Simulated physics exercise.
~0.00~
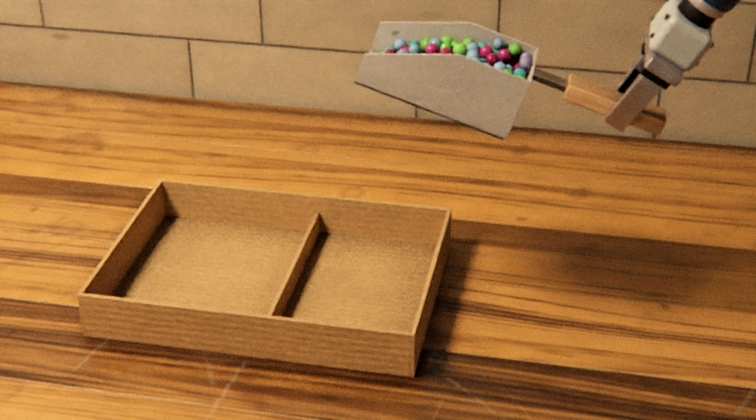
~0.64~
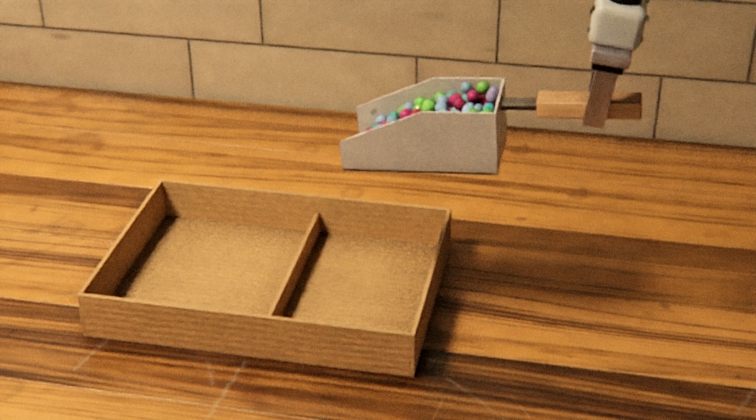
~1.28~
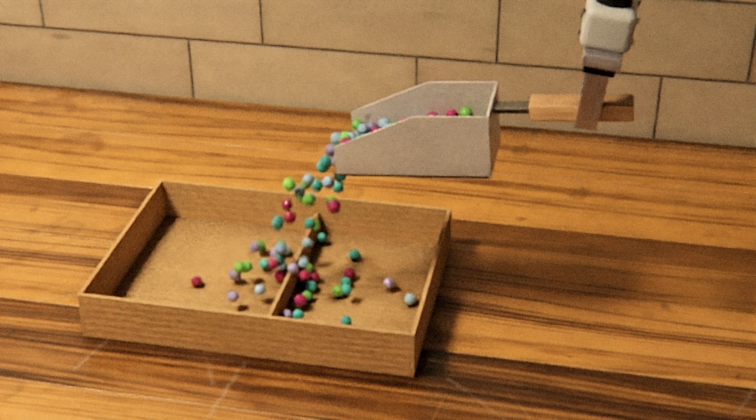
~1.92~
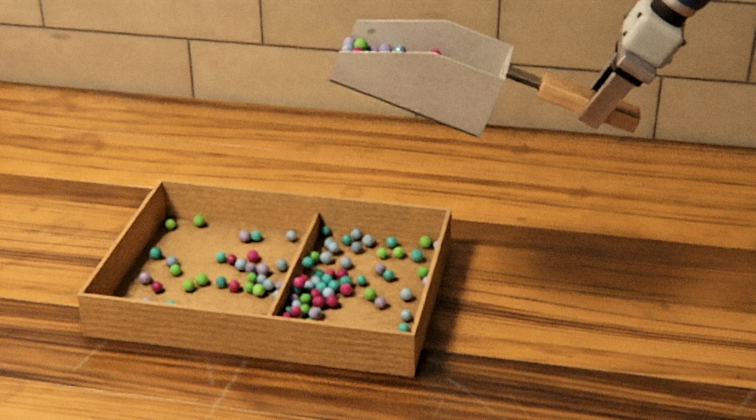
A robot arm lowered and levelled a scoop of colourful little balls, spilling some over both parts of a divided wooden tray, then lifted and tipped it back, leaving more in the right part than the left and some still aboard.
